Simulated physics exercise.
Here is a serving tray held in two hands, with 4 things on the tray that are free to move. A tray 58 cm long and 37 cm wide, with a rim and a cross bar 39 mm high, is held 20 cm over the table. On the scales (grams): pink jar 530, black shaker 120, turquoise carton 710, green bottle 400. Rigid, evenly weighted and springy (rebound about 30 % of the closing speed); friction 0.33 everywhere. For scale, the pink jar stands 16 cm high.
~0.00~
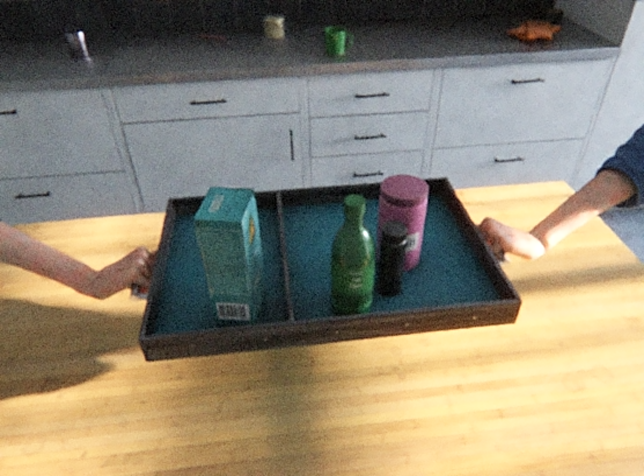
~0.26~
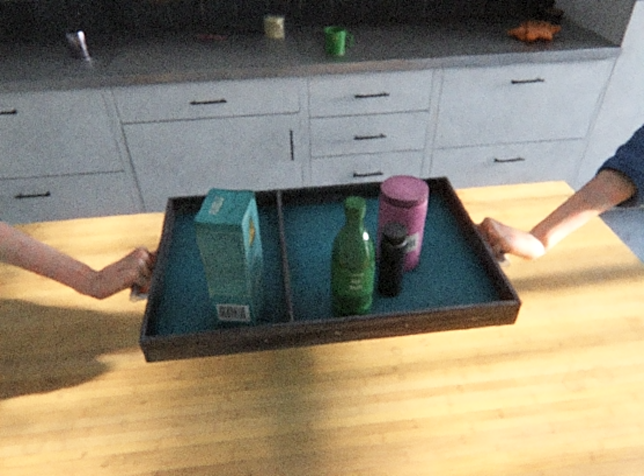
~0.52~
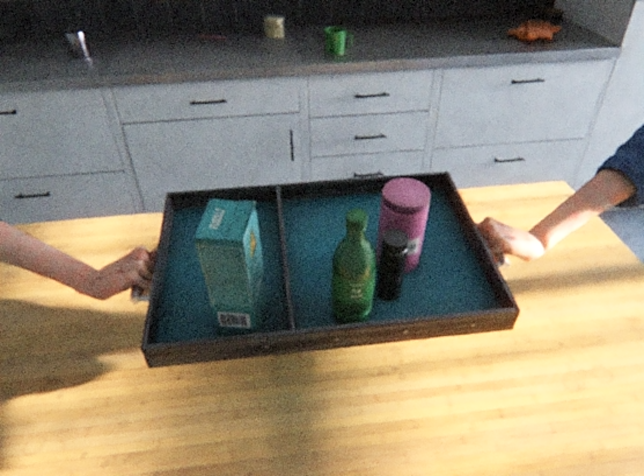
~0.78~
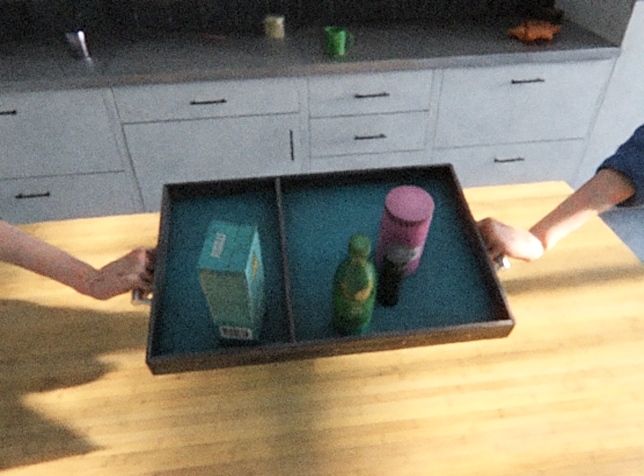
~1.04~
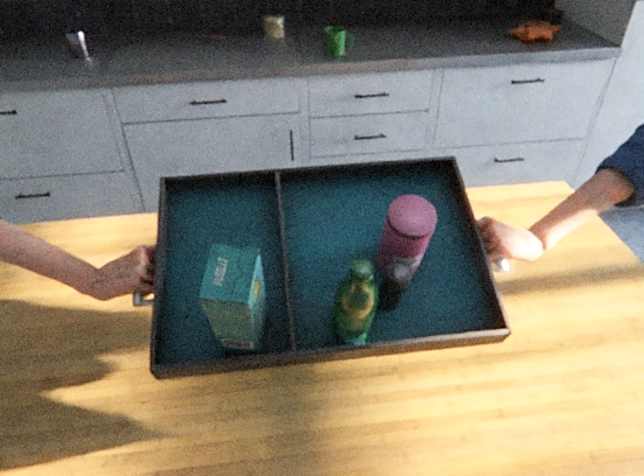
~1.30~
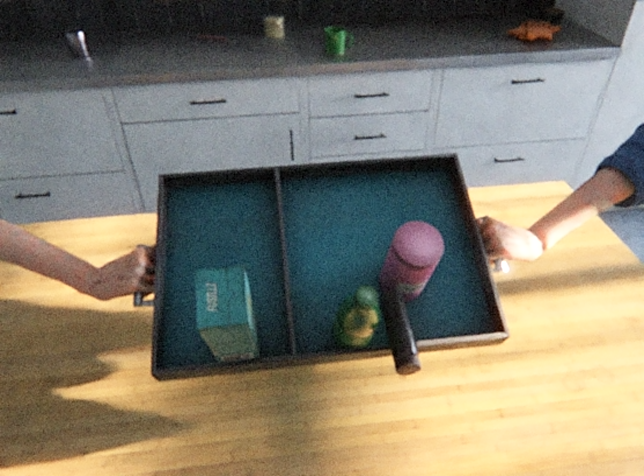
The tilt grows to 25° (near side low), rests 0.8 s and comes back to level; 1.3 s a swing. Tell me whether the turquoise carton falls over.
The turquoise carton keeps standing.
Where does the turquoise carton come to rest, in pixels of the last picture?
Around (227, 272).
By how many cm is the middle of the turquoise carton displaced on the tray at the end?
About 2 cm.
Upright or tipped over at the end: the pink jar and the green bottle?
The pink jar is still upright; the green bottle tips over.
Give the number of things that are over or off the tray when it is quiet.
In all, 2.
By 1.70 s, tray tilted 25°, near edge down; black shaker now off the tray; turquoise carton 2 cm from its spot near (233, 322); pink jar rocked 11° off its seat.
By 2.80 s, tray tilted 14°, near edge down; green bottle now off the tray; turquoise carton 2 cm from its spot near (230, 302); pink jar rocked 19° off its seat.
By 3.20 s, tray tilted 3°, near edge down; turquoise carton 2 cm from its spot near (228, 278); pink jar rocked 14° off its seat.
By 3.50 s, tray level; turquoise carton 2 cm from its spot near (227, 273); pink jar 12 cm from its spot.
When it is over (4.0 s), off the tray and tipped over, black shaker and green bottle; not toppled but over 5 cm from the start, pink jar; turquoise carton within 5 cm of the start. End places, in pixels of the last picture, turquoise carton near (227, 273).
